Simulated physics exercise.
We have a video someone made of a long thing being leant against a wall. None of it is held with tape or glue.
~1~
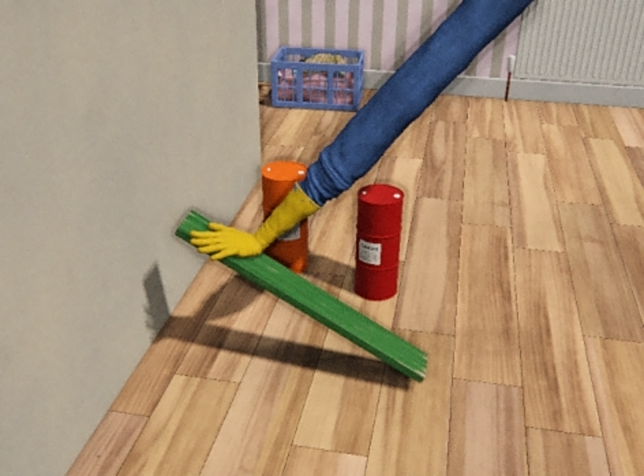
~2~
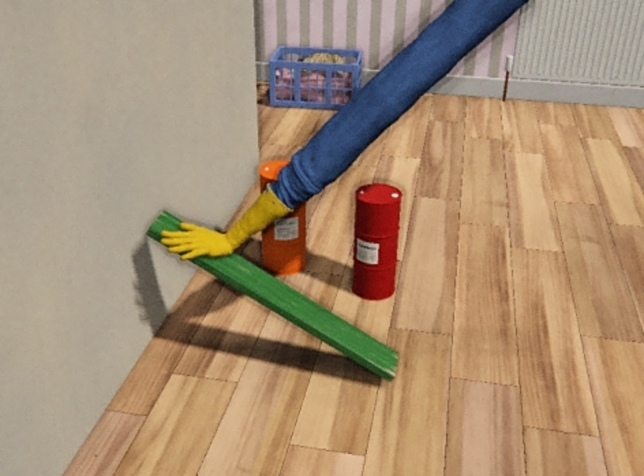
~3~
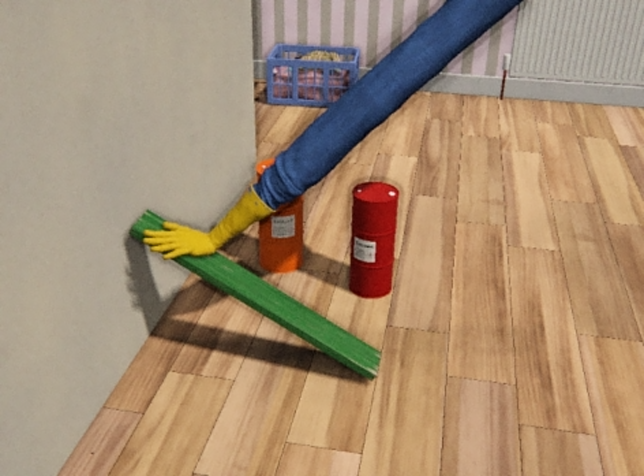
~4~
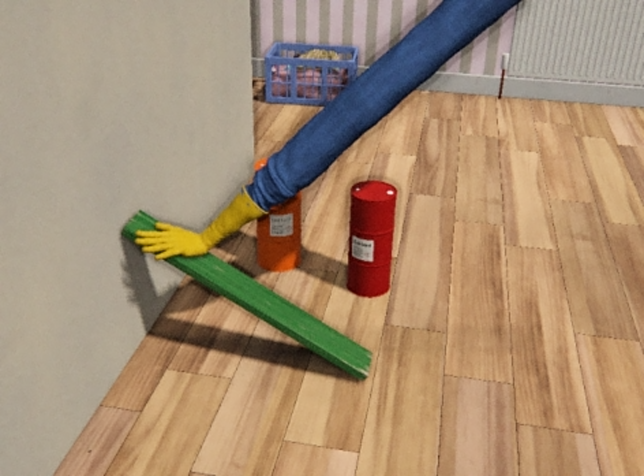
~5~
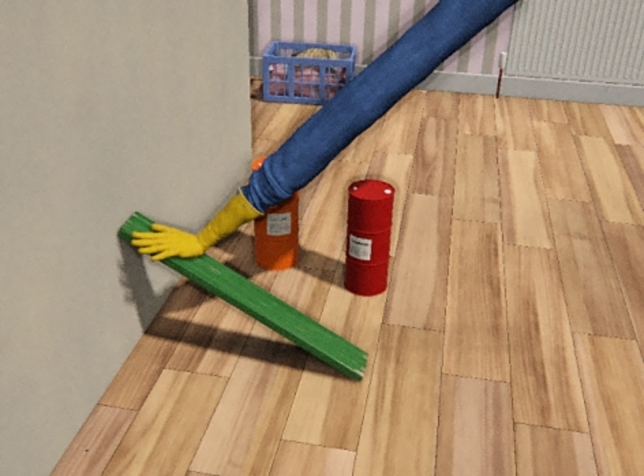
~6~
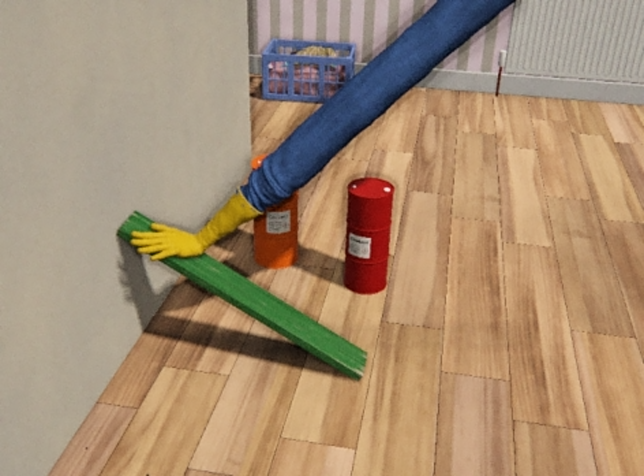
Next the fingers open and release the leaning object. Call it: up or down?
Down.
Then, 0.40 s later than the last frame, green plank 10° lower than it was left near (257, 316).
Then, 0.60 s later than the last frame, green plank 31° lower than it was left near (265, 351).
When it is over, moved from the start, green plank; the other 2 as before. End places, in pixels of the last picture, green plank near (265, 353). The plank gives way.
